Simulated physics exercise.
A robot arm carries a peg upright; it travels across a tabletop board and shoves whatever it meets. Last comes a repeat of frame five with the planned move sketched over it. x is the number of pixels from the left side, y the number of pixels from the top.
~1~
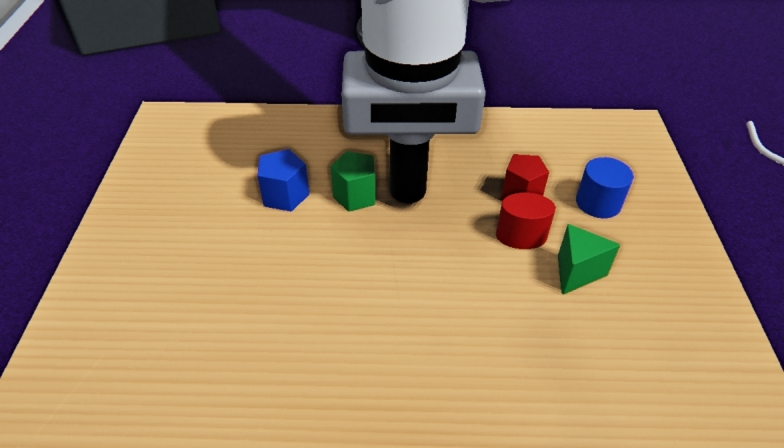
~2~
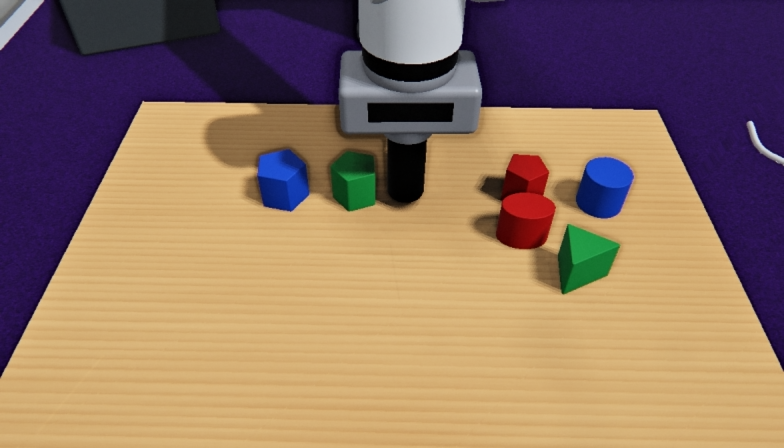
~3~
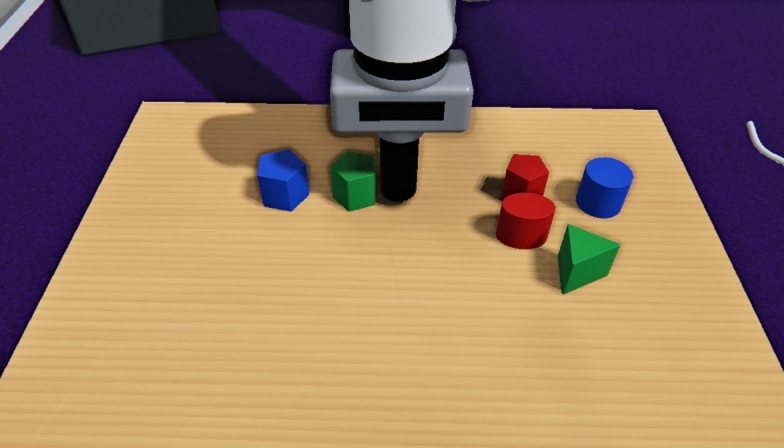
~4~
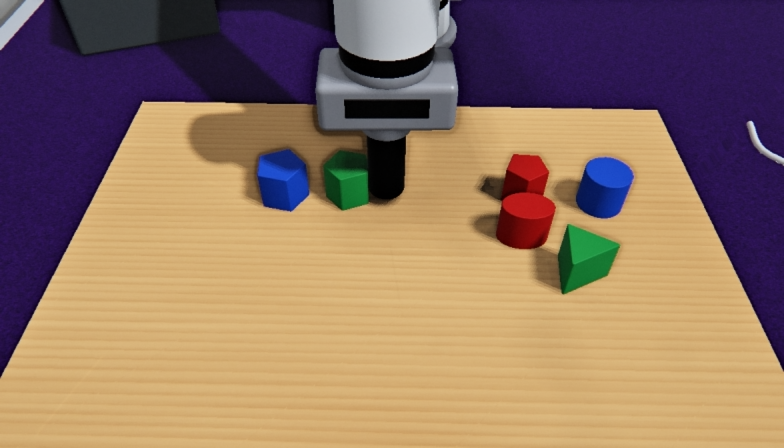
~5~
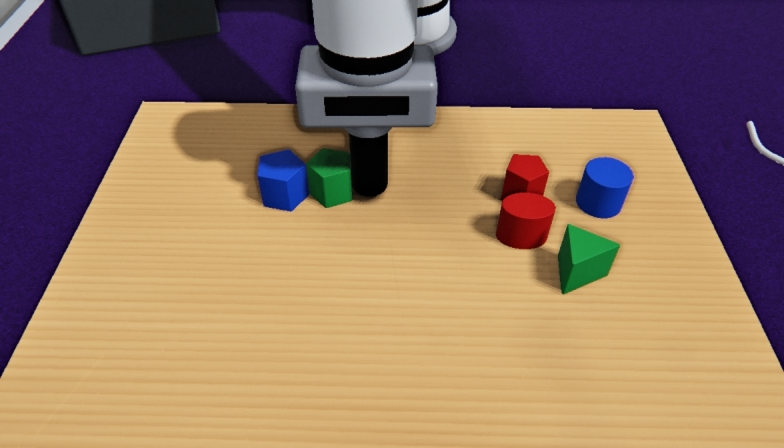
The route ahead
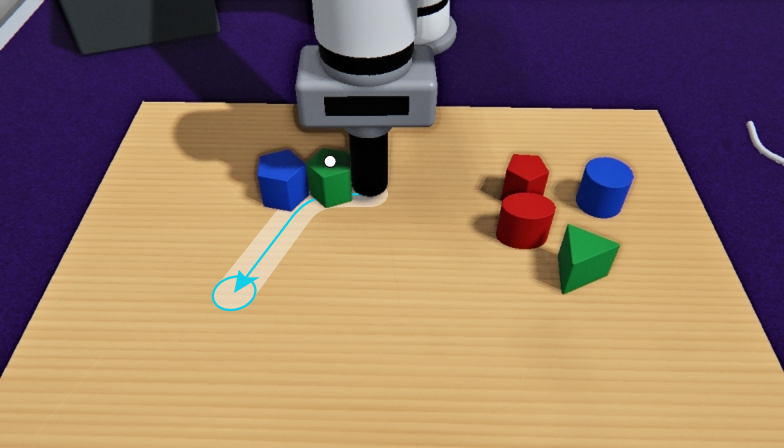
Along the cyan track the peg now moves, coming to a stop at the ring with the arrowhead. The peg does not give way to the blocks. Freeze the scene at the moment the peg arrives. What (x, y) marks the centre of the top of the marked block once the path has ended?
For the centre of its top, I'd go with (273, 157).
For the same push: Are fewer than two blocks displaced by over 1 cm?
The answer is no.
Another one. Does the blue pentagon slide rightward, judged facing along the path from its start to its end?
The answer is yes.
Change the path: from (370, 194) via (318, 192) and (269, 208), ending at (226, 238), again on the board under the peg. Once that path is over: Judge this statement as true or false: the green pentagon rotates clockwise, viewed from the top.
It is true.
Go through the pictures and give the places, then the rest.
In the first frame, lower end of the peg at (408, 192), tops of blocks, blue pentagon at (280, 164), green pentagon at (354, 165).
In the second frame, peg at (405, 192), blocks as before.
In the third frame, peg at (398, 191), blocks as before.
In the fourth frame, peg at (386, 189), green pentagon at (347, 164).
In the fifth frame, peg at (370, 186), blue pentagon at (280, 164), green pentagon at (330, 161).
The drawn path runs from (370, 194) through (309, 202) and (272, 243) to (234, 293); the dot is on the green pentagon.
The first path, step by step. One third of the way, peg at (308, 194); blue pentagon at (233, 162), turned 40° anticlockwise; green pentagon at (275, 156), turned 35° clockwise.
Two thirds of the way, peg at (270, 236); blue pentagon at (230, 162), turned 35° anticlockwise; green pentagon at (273, 157), turned 40° clockwise.
At the end, peg at (232, 285); blue pentagon at (230, 162), turned 35° anticlockwise; green pentagon at (273, 157), turned 40° clockwise.
